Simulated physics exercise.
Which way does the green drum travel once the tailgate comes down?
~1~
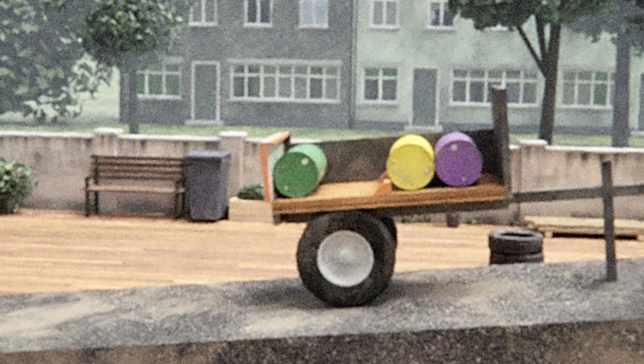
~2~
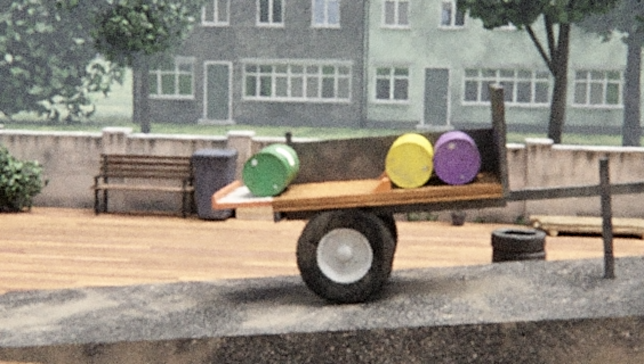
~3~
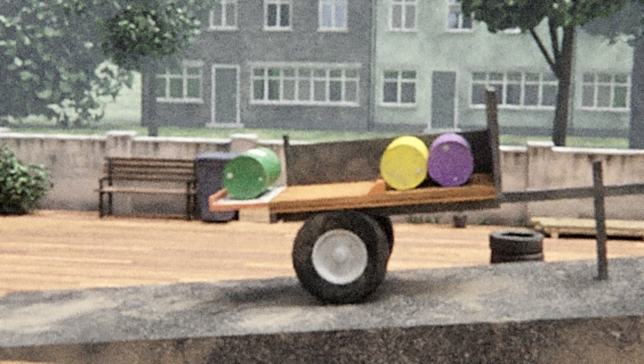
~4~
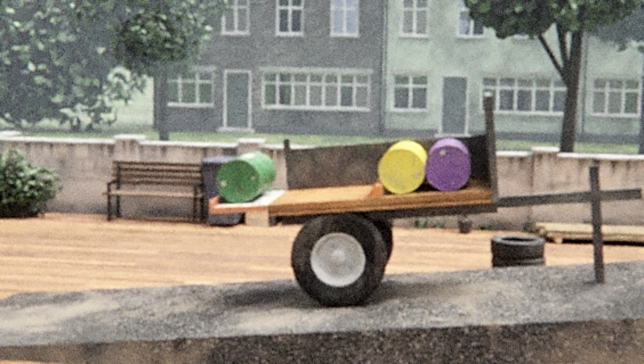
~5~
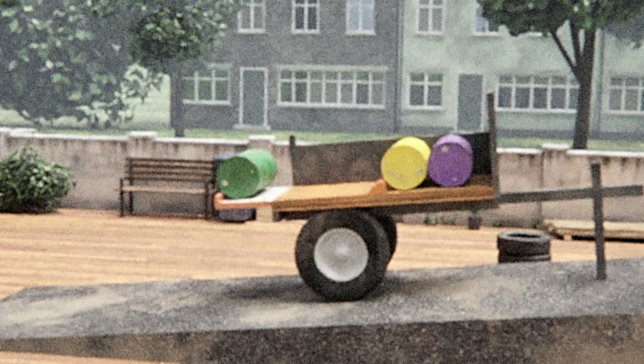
The green drum moves to the left, onto the lowered tailgate.
